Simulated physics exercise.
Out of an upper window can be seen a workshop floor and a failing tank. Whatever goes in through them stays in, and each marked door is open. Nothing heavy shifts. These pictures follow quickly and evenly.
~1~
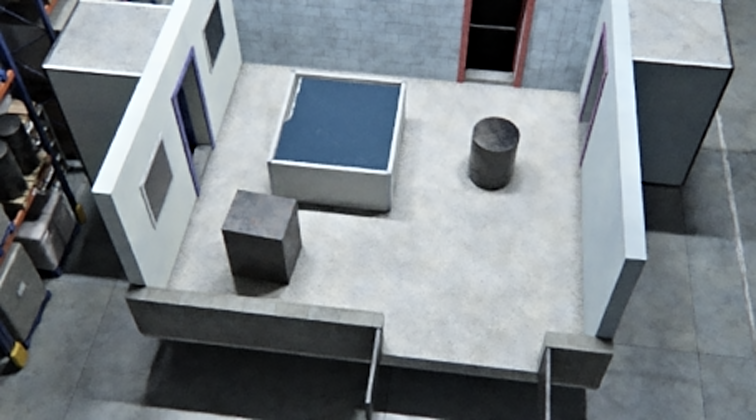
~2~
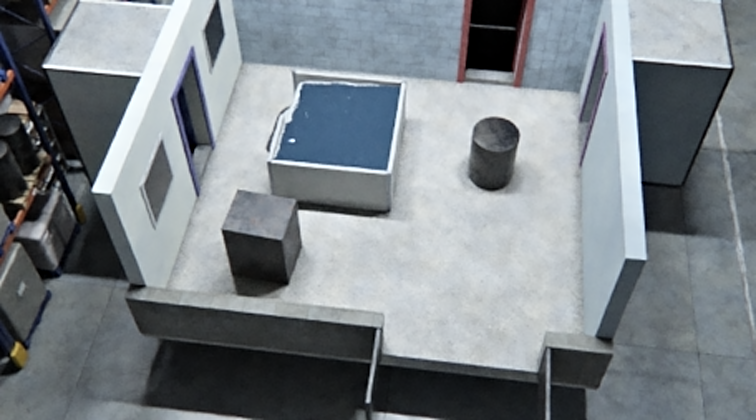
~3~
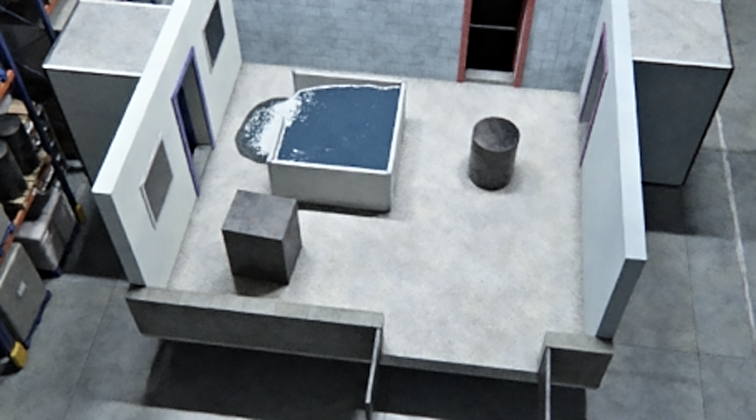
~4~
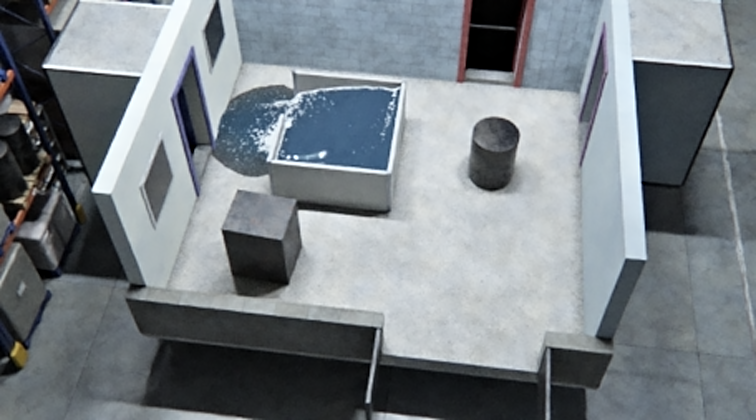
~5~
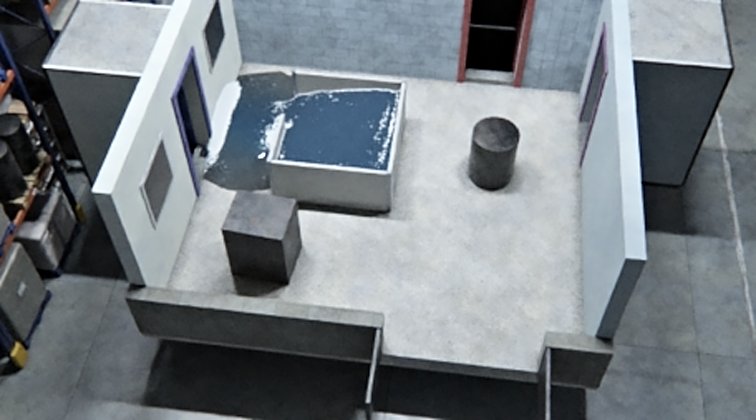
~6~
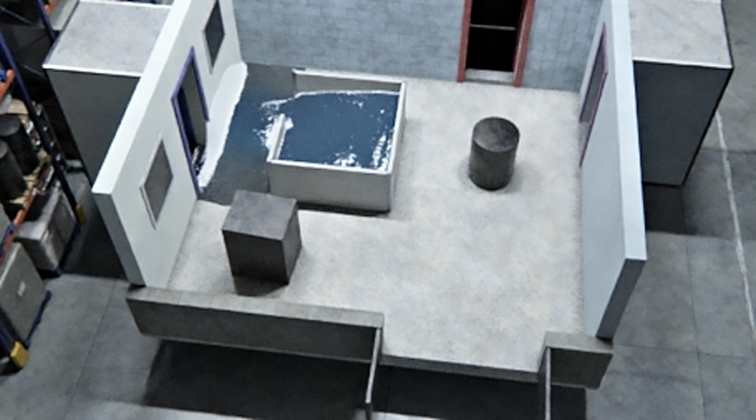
The footage shows a raised view of a walled platform where blue water in a rectangular tank begins pouring from its left side, spreading across the pale floor to the left wall, while a dark block and cylinder stay still.
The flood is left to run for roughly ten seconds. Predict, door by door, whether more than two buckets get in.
The red door does not pass two; the blue door passes two; the purple door passes two.
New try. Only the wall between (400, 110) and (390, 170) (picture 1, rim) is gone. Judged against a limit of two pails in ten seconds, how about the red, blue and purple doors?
My take: Red door tops the mark, blue door stays short of it, and purple door tops the mark.
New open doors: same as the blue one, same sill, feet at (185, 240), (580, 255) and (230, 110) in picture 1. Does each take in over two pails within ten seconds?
Outcome by door - within the limit, within the limit, past the limit.
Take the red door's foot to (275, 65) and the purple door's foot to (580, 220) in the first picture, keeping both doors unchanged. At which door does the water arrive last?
It would be the door marked purple.
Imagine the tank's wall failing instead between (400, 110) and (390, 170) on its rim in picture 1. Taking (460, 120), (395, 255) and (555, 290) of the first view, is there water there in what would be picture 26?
First soaked, second unwetted, third soaked.
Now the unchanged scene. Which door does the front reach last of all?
My pick is the purple door.
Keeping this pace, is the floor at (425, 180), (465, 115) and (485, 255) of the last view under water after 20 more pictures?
First spot not wet, second soaked, third not wet.
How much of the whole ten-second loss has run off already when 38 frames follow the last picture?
Estimated share: Close to 40 %.
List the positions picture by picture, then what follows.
The first frame shows the water tank at (340, 123) is whole and still.
In the second frame, the front is at a hidden place, out from the gap at (293, 121).
In the third frame, the front is at (241, 142), out from the gap at (293, 122).
In the fourth frame, water pours out at (293, 122) and has run to (214, 147).
In the fifth frame, water pours out at (293, 122) and has run to (237, 79).
In the sixth frame, the front is at (198, 196), out from the gap at (293, 122).
A moment on, water covers 20 % of the floor; the red door not reached, the blue door under two buckets in, the purple door not reached.
Next, water covers 35 % of the floor; the red door not reached, the blue door over two buckets in, the purple door not reached.
Then, water covers 65 % of the floor; the red door wet at the sill, nothing in, the blue door over two buckets in, the purple door over two buckets in.
Later, water covers 95 % of the floor; the red door wet at the sill, nothing in, the blue door over two buckets in, the purple door far over two buckets in.
In the end, water covers 100 % of the floor; the red door wet at the sill, nothing in, the blue door over two buckets in, the purple door far over two buckets in.
